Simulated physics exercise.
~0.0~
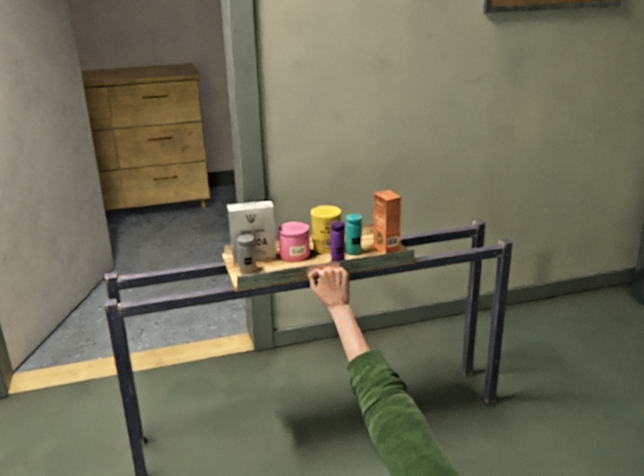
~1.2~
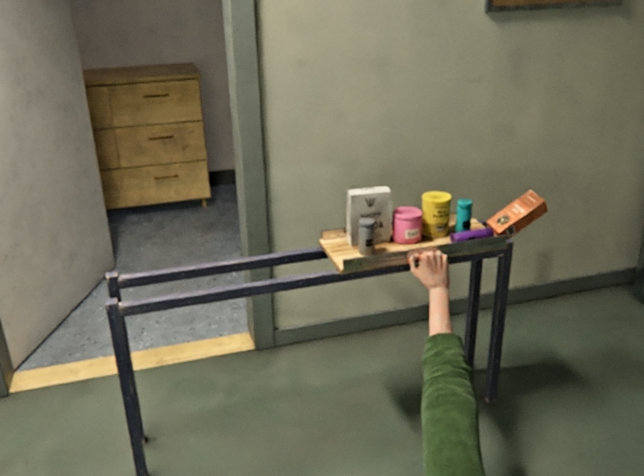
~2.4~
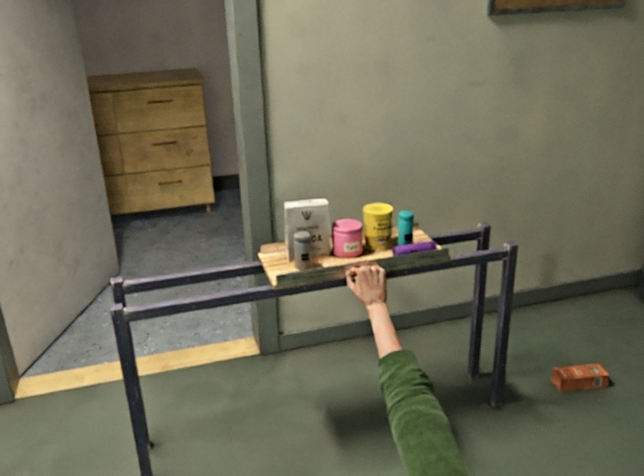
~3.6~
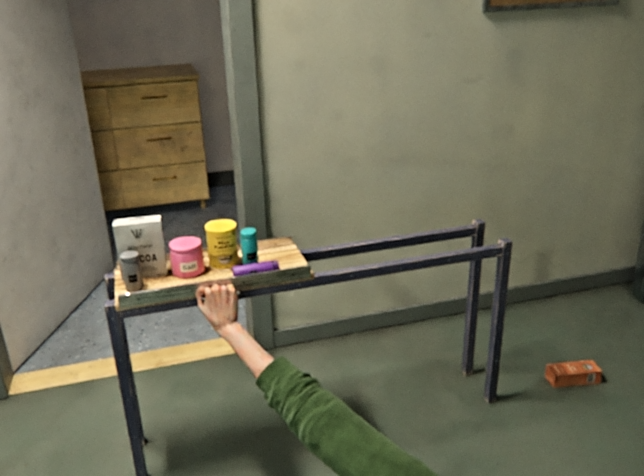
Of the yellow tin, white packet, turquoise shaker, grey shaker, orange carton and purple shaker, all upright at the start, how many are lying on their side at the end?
Two of them are lying on their side at the end, the orange carton on the floor and the purple shaker on the tray.
